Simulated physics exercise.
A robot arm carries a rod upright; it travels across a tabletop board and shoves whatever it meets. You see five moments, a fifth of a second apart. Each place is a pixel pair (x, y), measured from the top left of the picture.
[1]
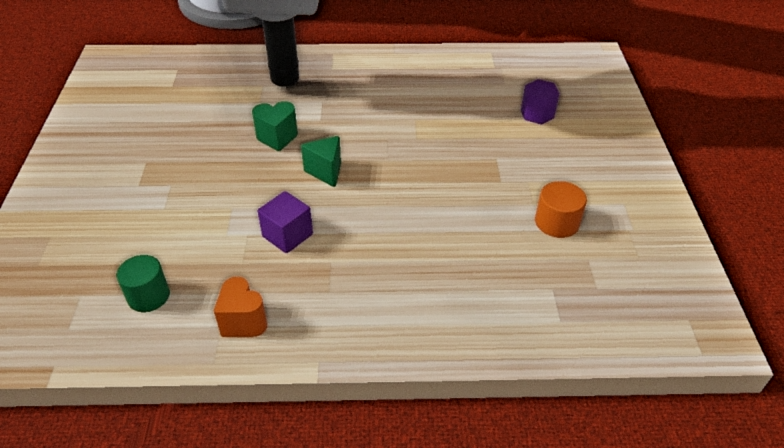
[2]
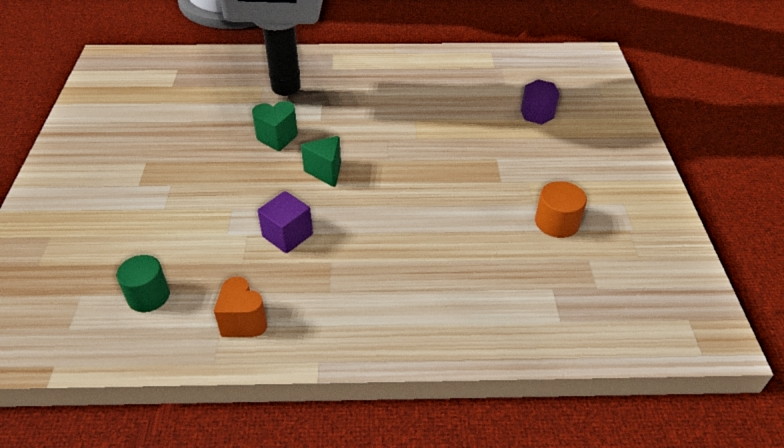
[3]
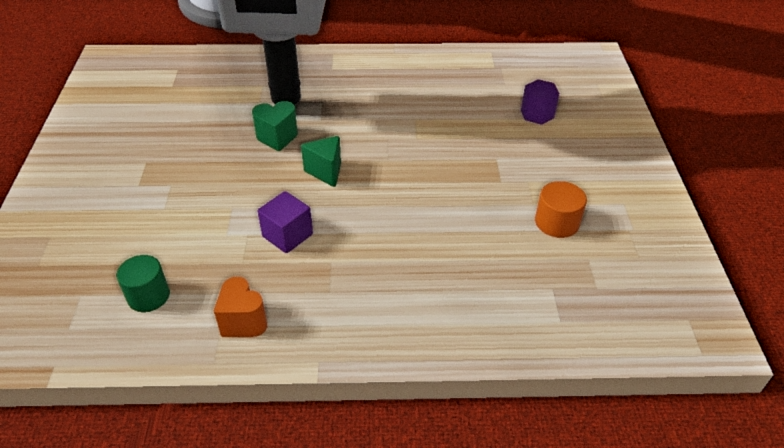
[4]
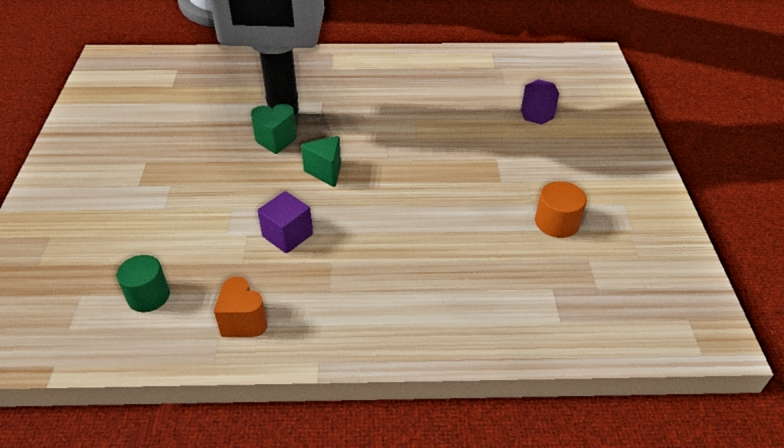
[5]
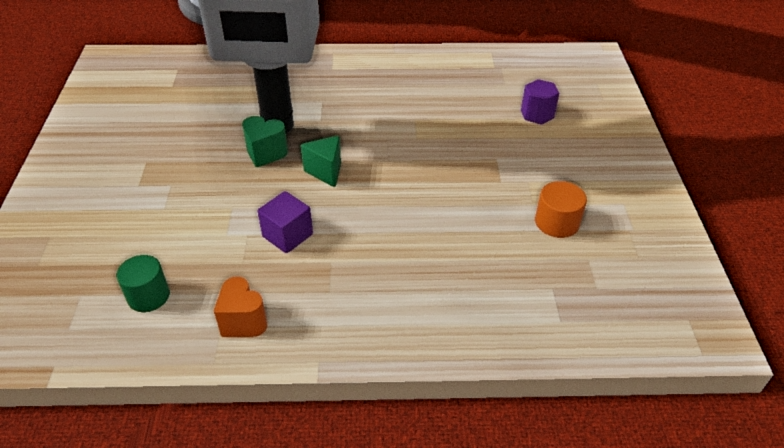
A black rod on a grey machine moves toward the viewer over a pale wooden board on a red surface, seen from above at a fixed angle. It nudges the green heart slightly forward and left, away from the green triangular piece. The purple cube at centre, green cylinder and orange heart at lower left, and orange cylinder and small purple block at right stay still.
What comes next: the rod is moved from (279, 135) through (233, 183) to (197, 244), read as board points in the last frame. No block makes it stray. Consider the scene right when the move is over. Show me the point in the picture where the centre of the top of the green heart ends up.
I'd guess (170, 243).
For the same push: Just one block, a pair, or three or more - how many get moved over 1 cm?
One block moves more than 1 cm.
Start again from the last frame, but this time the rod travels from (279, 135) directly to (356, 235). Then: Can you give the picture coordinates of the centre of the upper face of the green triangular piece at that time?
It will end up at (354, 161).
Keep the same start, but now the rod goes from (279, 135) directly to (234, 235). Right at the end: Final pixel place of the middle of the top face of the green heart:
By then it is at (199, 227).
What follows on the original path. One third of the way, rod at (245, 158); green heart at (227, 160).
Two thirds of the way, rod at (217, 194); green heart at (196, 198).
At the end, rod at (194, 236); green cylinder at (134, 274); green heart at (170, 243); green triangular piece in place.
